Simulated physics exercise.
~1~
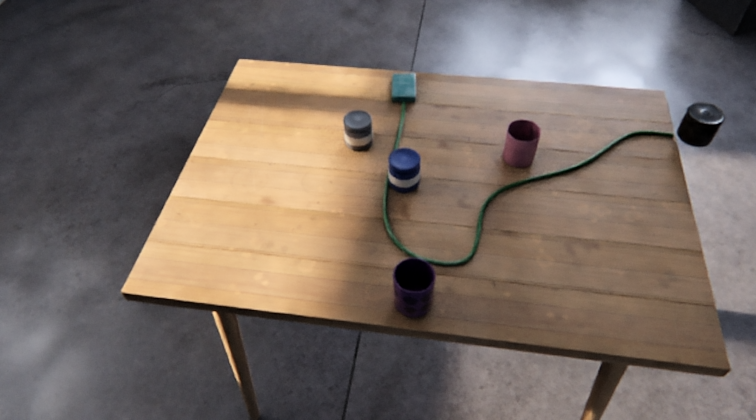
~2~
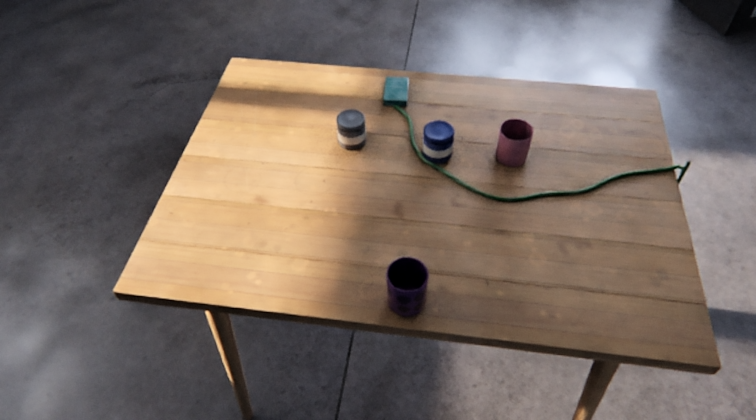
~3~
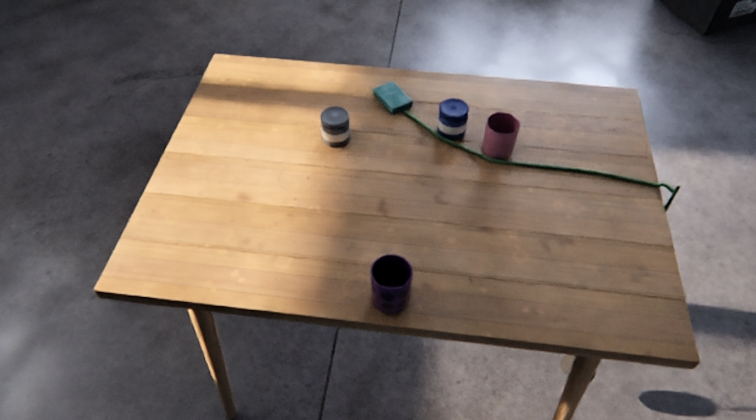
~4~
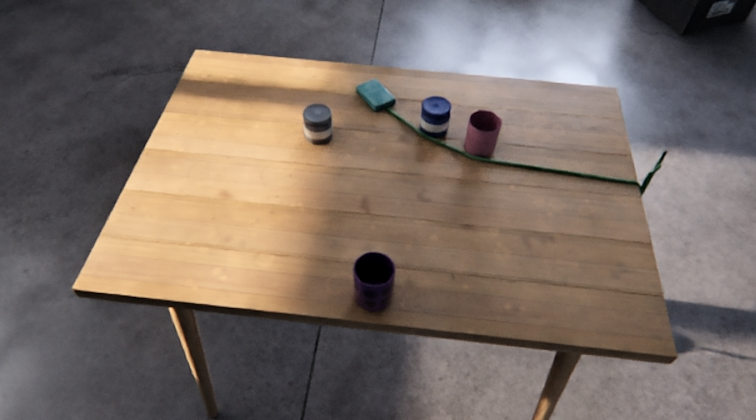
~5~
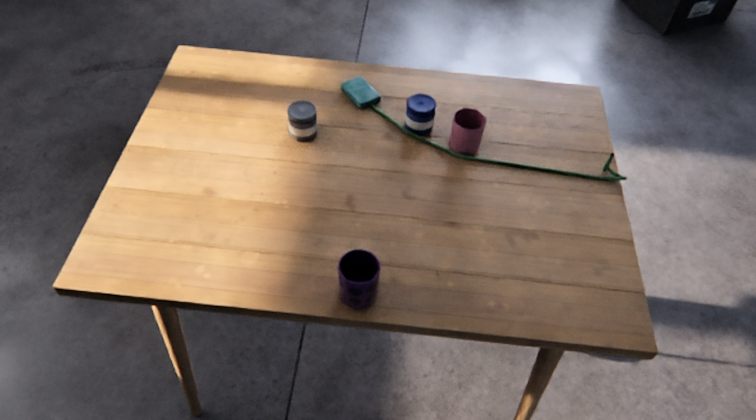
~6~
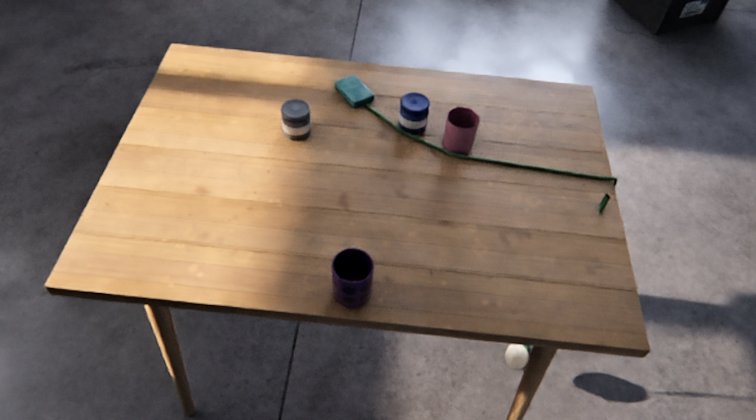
In this clip, a black cylindrical object tied to a green cable drops off the right side of a wooden table, and the tightening cable sweeps a blue tin up and right and tugs a teal block slightly, while the grey tin and purple mug stay put.
